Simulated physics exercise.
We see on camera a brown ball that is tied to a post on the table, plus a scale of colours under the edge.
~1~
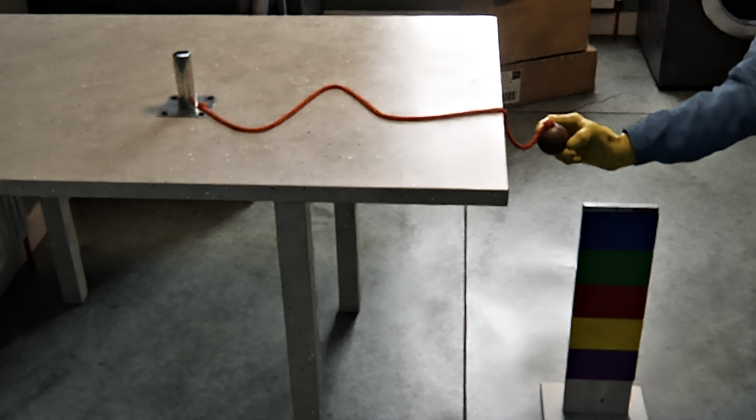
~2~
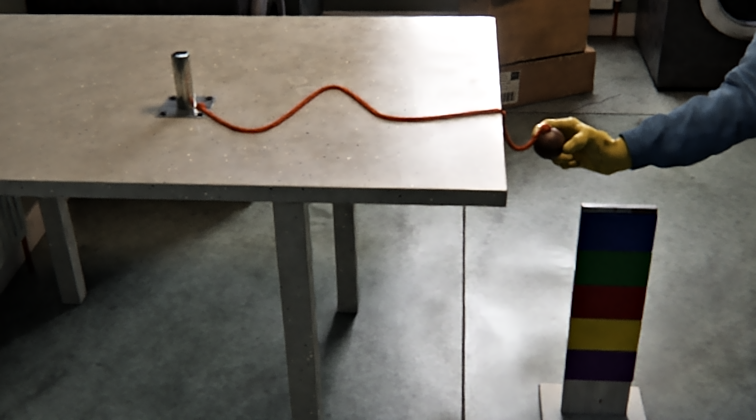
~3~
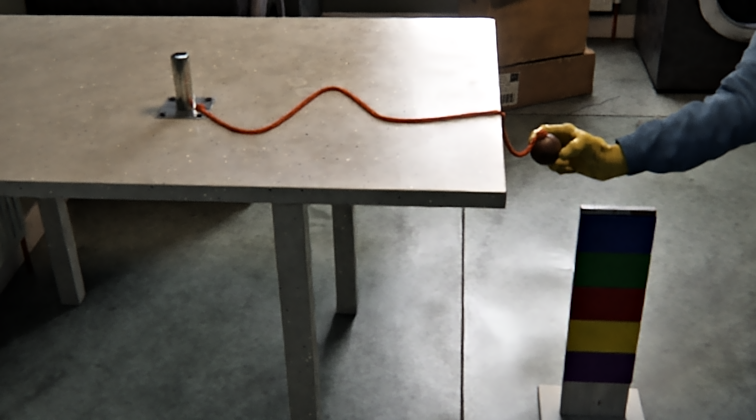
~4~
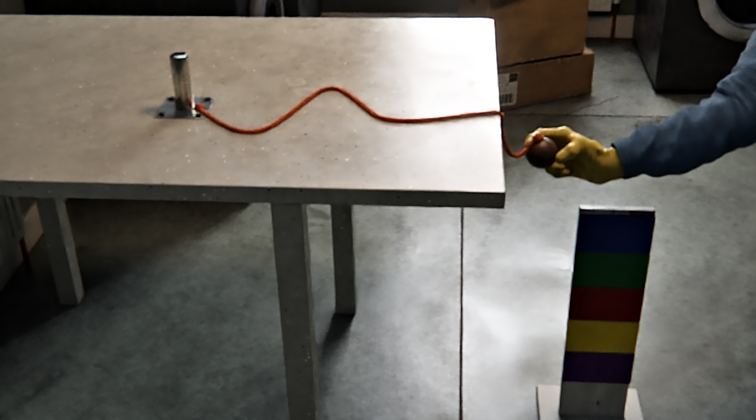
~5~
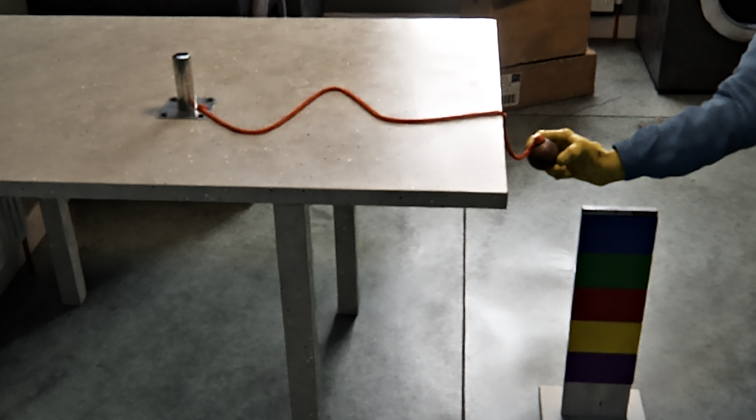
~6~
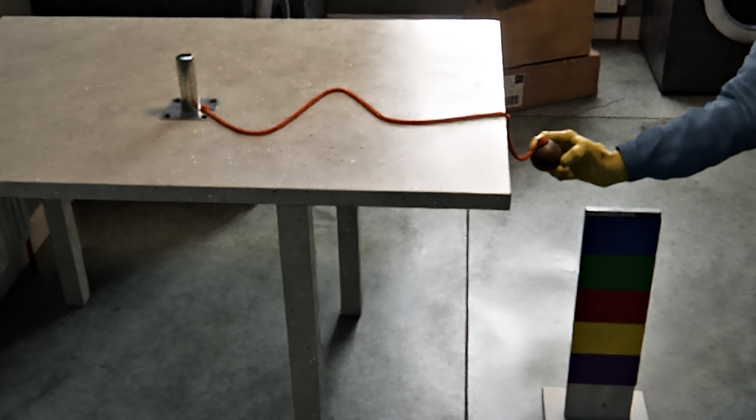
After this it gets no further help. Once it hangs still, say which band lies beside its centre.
It is the red band.
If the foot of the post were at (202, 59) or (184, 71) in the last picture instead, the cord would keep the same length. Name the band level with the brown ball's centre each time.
For the first spot, green; for the second, green.
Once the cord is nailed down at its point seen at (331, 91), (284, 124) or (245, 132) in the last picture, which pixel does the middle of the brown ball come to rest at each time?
Going through the three tries, you get (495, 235), (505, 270) and (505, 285).
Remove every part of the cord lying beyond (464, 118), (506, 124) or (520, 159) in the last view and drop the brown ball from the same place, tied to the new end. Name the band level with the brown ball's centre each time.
Going cut by cut, you'd get none, it hangs higher, then blue, then green.
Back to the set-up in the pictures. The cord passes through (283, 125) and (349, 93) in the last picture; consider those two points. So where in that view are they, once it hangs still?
First point (321, 108), second point (434, 108).
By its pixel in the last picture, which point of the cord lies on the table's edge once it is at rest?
You'd find it at roughly (382, 118).
Soon after, ball near (521, 300); level with red.
Then, ball near (473, 302); level with red.
Further on, ball near (507, 302); level with red.
At rest, ball near (499, 303); level with red. Its middle rests at the red band.
